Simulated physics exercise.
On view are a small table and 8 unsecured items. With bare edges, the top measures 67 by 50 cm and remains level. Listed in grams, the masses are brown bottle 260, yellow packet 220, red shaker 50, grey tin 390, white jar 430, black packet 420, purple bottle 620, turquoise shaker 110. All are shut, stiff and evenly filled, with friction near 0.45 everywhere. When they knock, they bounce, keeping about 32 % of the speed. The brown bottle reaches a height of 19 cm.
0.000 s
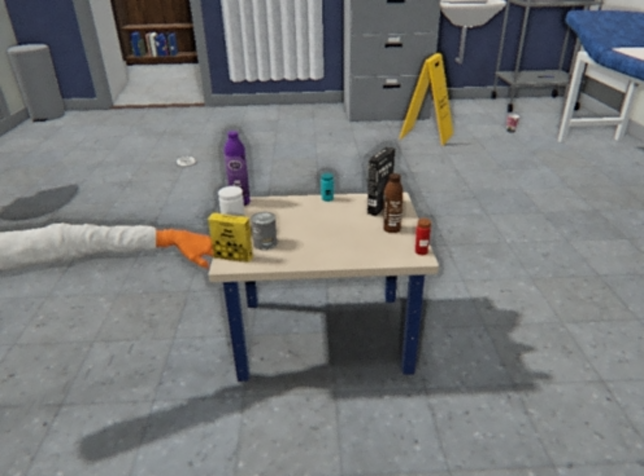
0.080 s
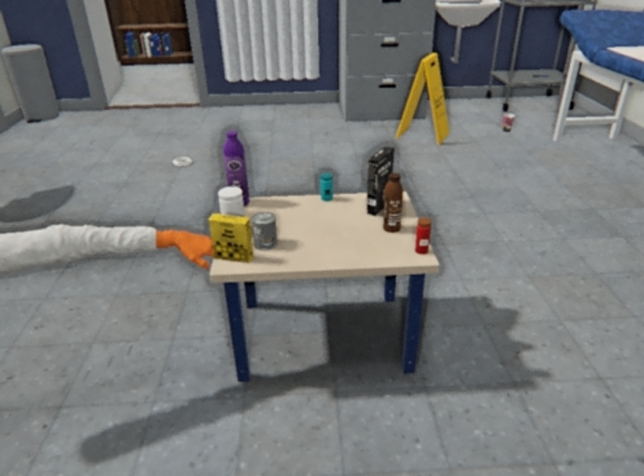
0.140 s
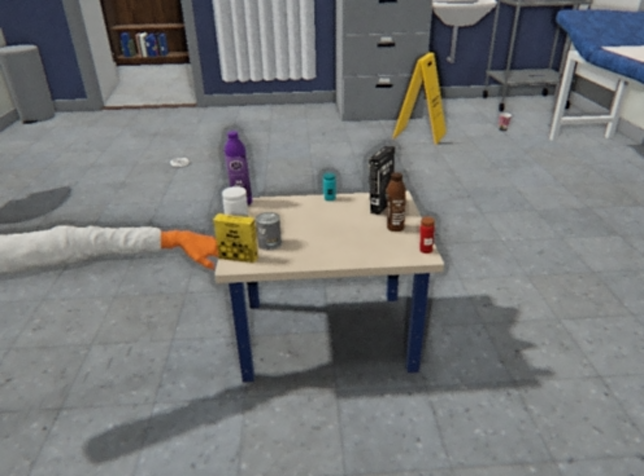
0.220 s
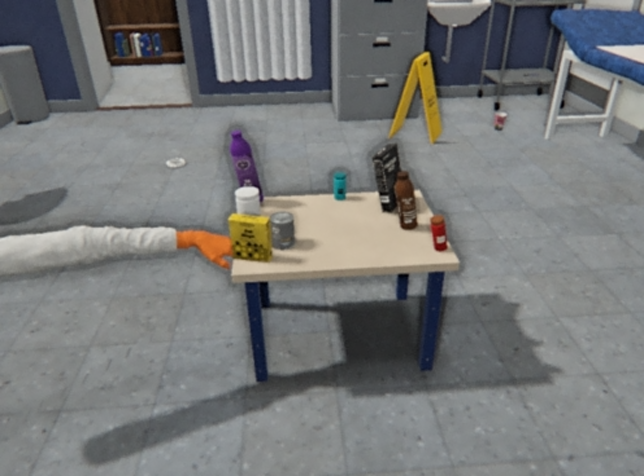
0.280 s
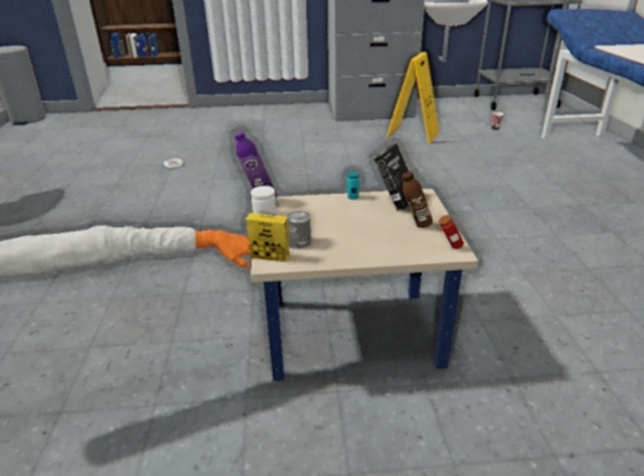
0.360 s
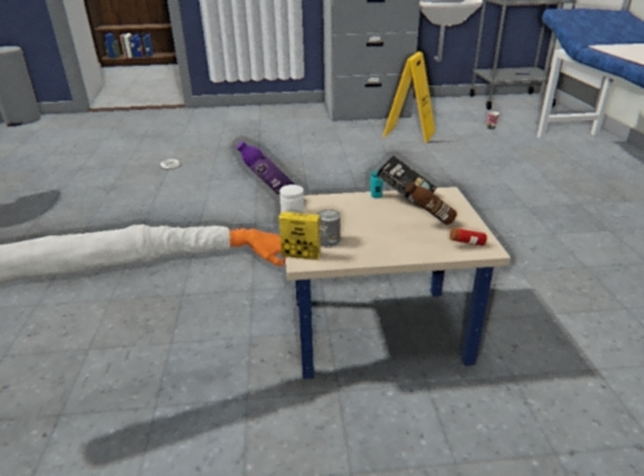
A small table slides right, pushed by an orange-gloved hand, as several bottles tilt left.
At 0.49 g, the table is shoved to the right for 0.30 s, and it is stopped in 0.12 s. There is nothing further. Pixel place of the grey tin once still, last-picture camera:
About (394, 224).
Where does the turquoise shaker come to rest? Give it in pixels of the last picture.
End point: Approx. (431, 191).
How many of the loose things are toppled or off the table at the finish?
5 of them.
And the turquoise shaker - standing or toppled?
Here's what happens: The turquoise shaker comes down.
By 0.46 s, table shifted 30 cm; brown bottle on its side; red shaker on its side; black packet tilted 54°.
By 0.66 s, table shifted 30 cm; grey tin 11 cm from its spot near (394, 224); black packet on its side; brown bottle on its side.
By 1.06 s, table shifted 30 cm; black packet now off the table; grey tin 11 cm from its spot near (394, 224); turquoise shaker on its side.
When it is over (2.6 s), off the table, black packet and purple bottle; lying over on the table, brown bottle, red shaker and turquoise shaker; not toppled but over 5 cm from the start, yellow packet, grey tin and white jar. End places, in pixels of the last picture, grey tin near (394, 224).
